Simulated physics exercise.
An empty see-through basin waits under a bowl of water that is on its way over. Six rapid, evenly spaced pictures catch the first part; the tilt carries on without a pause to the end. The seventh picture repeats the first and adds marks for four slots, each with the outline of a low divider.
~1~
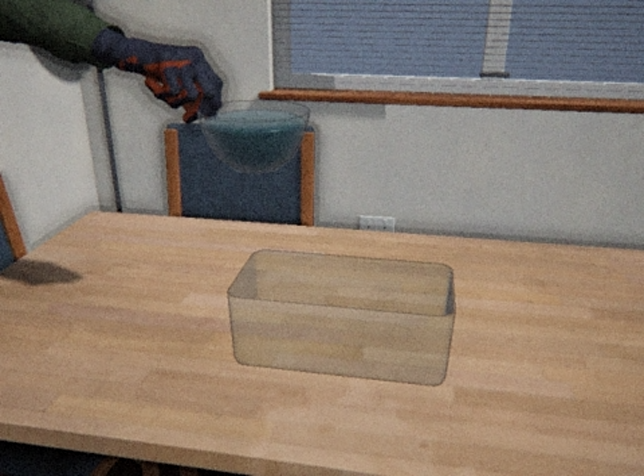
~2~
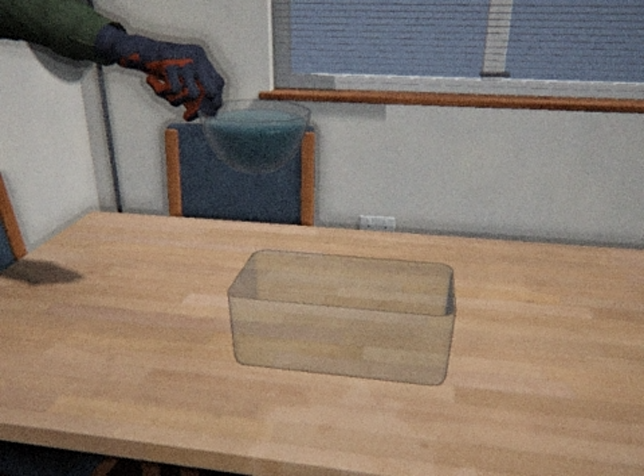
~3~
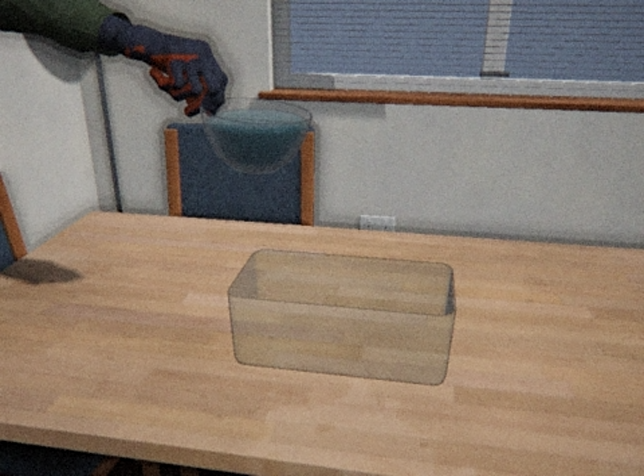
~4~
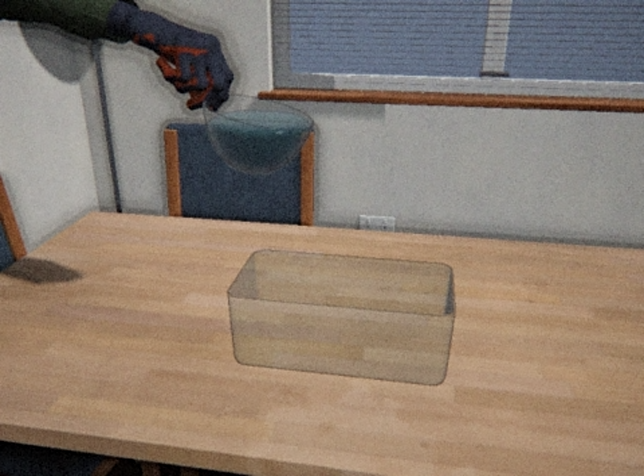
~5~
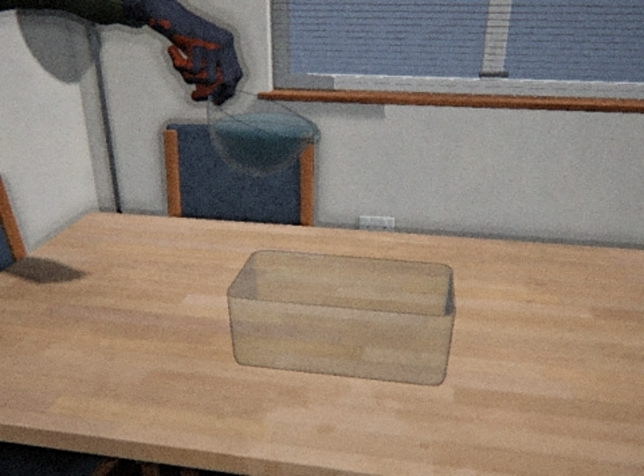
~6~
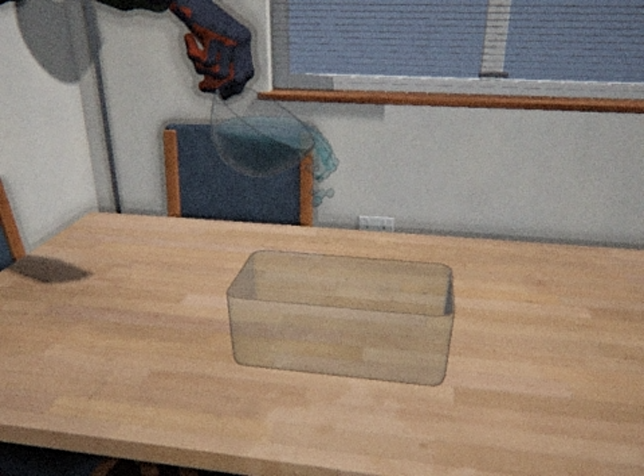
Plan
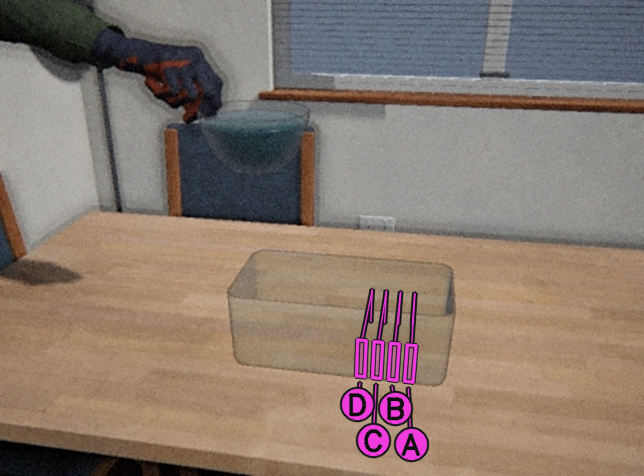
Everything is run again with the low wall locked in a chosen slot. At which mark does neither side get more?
D beats the others.
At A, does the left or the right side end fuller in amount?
More ends on the left.
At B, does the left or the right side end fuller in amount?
More ends on the left.
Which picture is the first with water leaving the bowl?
Picture 5.
On the marked copy, A at (408, 388); B at (392, 386); C at (375, 384); D at (359, 382).
If A is chosen, about 96 % ends left of the wall and 2 % right of it.
If B is chosen, about 96 % ends left of the wall and 2 % right of it.
If C is chosen, about 86 % ends left of the wall and 12 % right of it.
If D is chosen, about 52 % ends left of the wall and 46 % right of it.
